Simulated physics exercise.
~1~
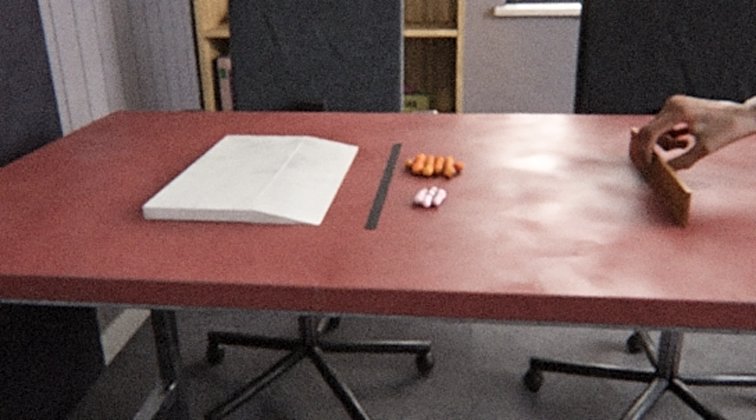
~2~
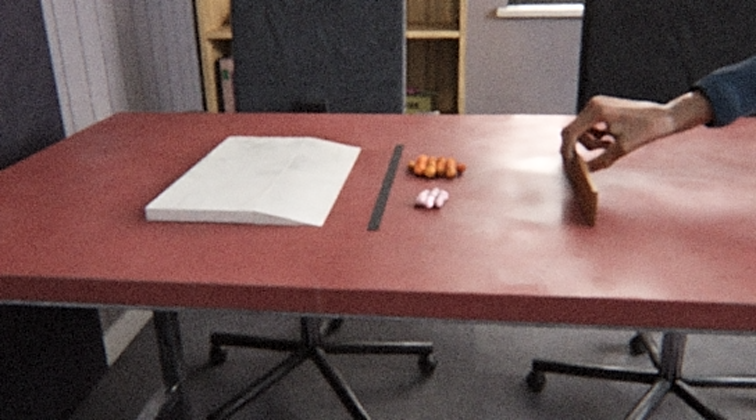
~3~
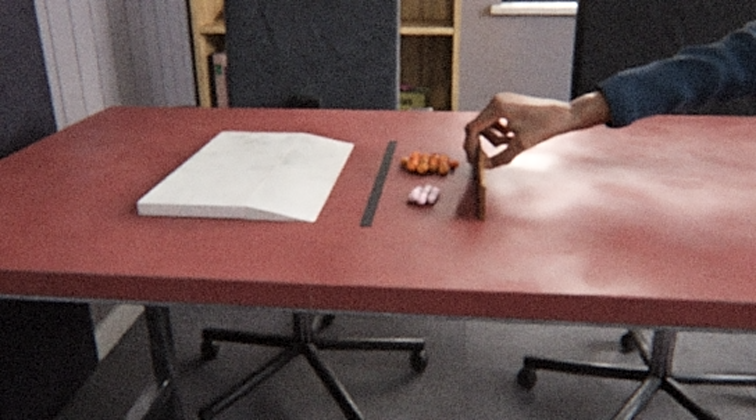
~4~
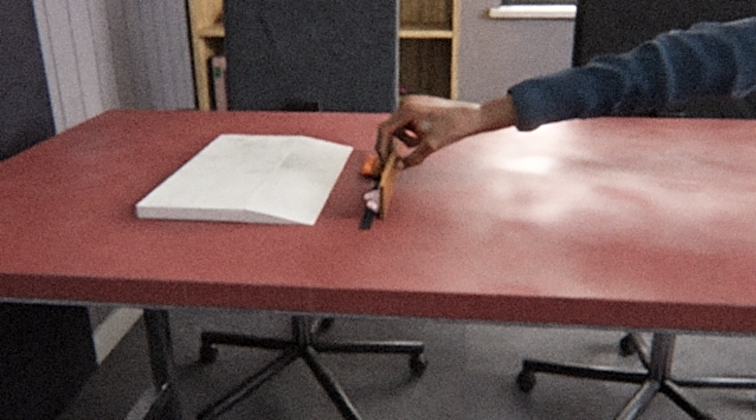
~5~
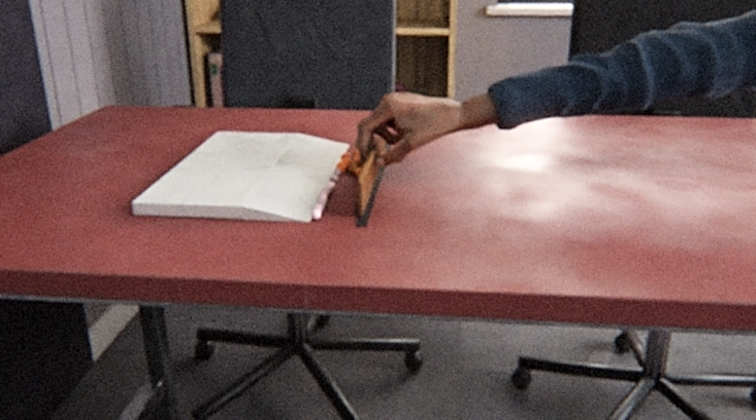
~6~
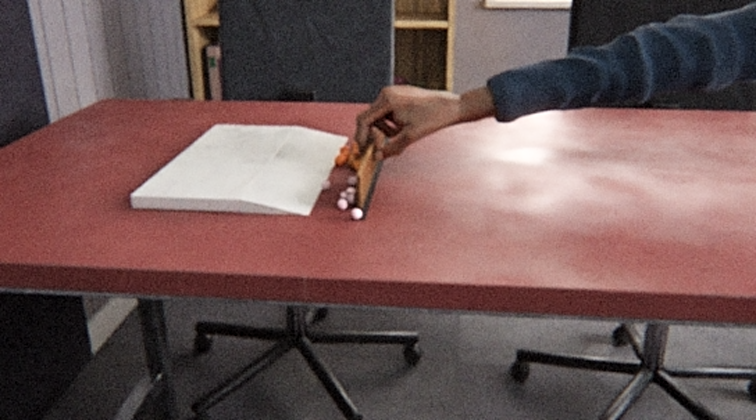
A hand slid an upright strip of wood leftward across a red table, pushing small orange and pale pink pieces over black tape toward a low white wedge, then stopped at the tape, and both little groups ended up short of the wedge.
